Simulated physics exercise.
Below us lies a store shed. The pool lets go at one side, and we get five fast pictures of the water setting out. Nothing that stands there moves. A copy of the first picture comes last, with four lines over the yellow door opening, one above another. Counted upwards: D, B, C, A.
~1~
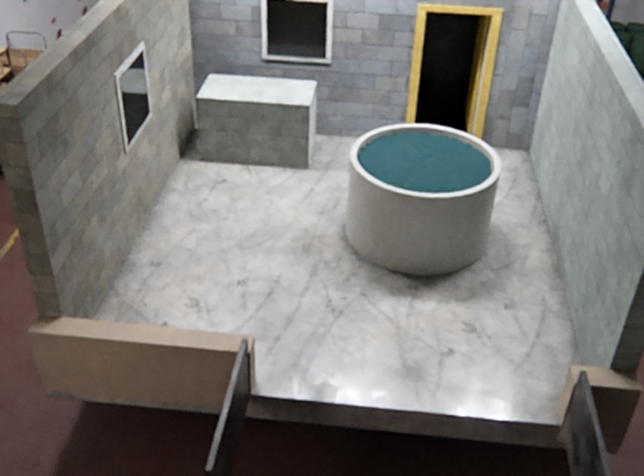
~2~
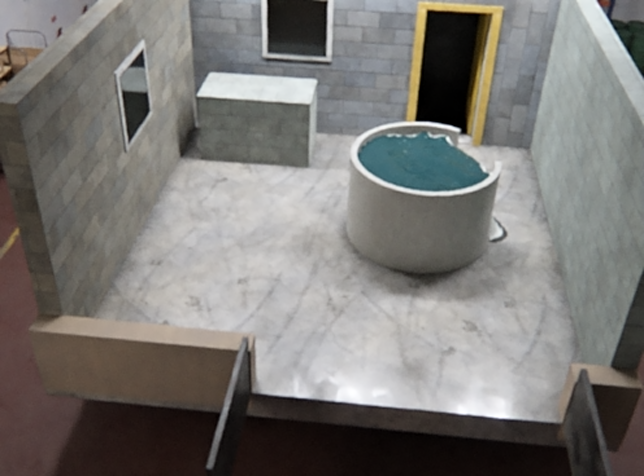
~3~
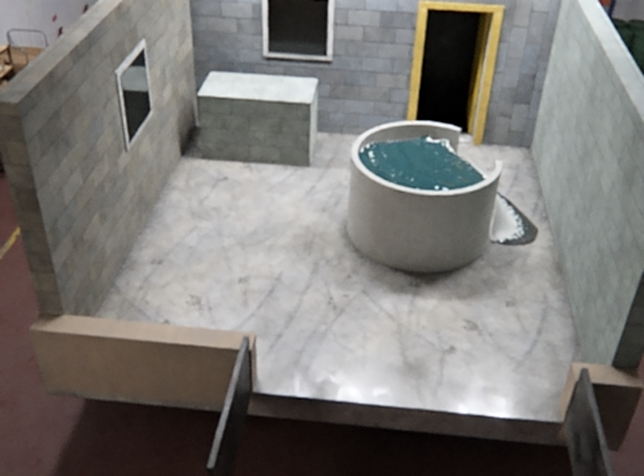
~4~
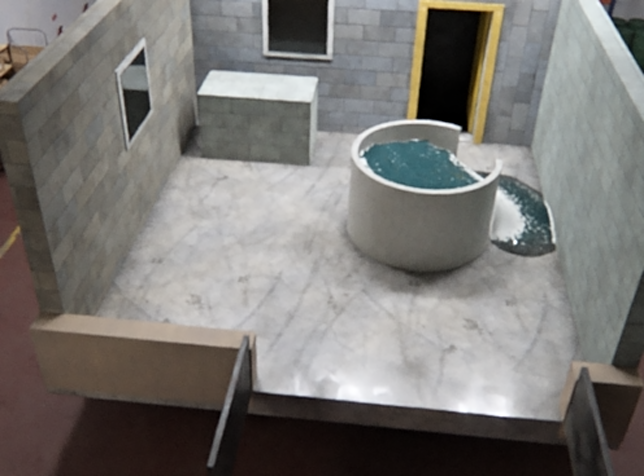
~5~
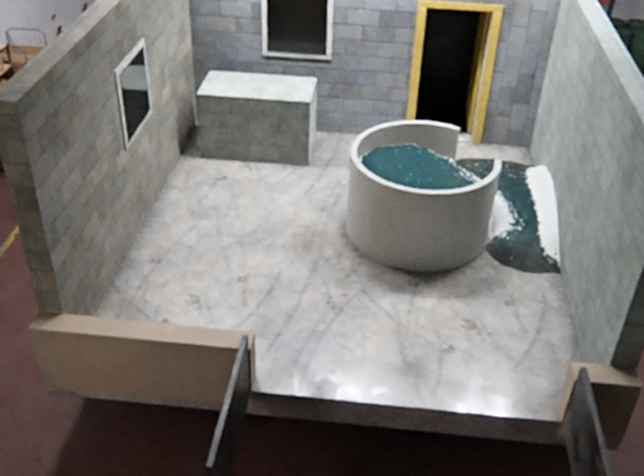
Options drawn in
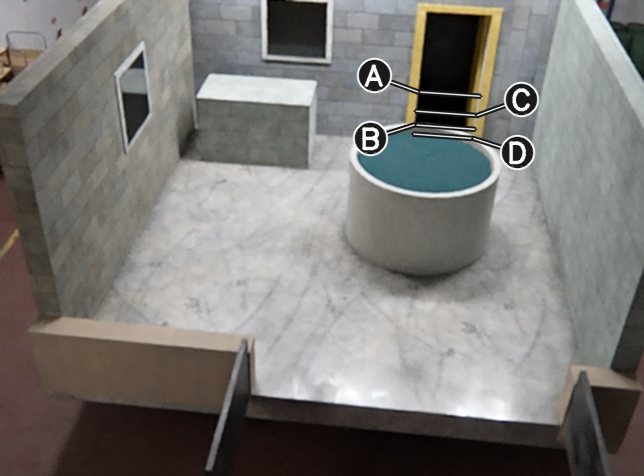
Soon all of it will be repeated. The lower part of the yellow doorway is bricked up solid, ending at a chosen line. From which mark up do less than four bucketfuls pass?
I would pick line B.
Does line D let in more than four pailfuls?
Yes.
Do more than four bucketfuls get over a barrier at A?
No.
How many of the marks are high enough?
Three of them.
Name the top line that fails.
Here it is line D.
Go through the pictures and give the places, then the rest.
Water in the pool at rest, its middle at (424, 163); foot of the yellow doorway at (442, 144); open gate at (410, 346).
Water covers 1 % of the ground and shows as far out as (492, 237).
Water covers 4 % of the ground and shows as far out as (530, 232).
Water covers 8 % of the ground and shows as far out as (544, 248).
Water covers 12 % of the ground and shows as far out as (533, 168).
On the marked copy, A at (448, 94); B at (444, 127); C at (446, 113); D at (443, 136); from the bottom up D, B, C, A.
With A, nothing gets over.
With B, a splash gets over, under a bucket.
With C, nothing gets over.
With D, about 9 bucketfuls get in.
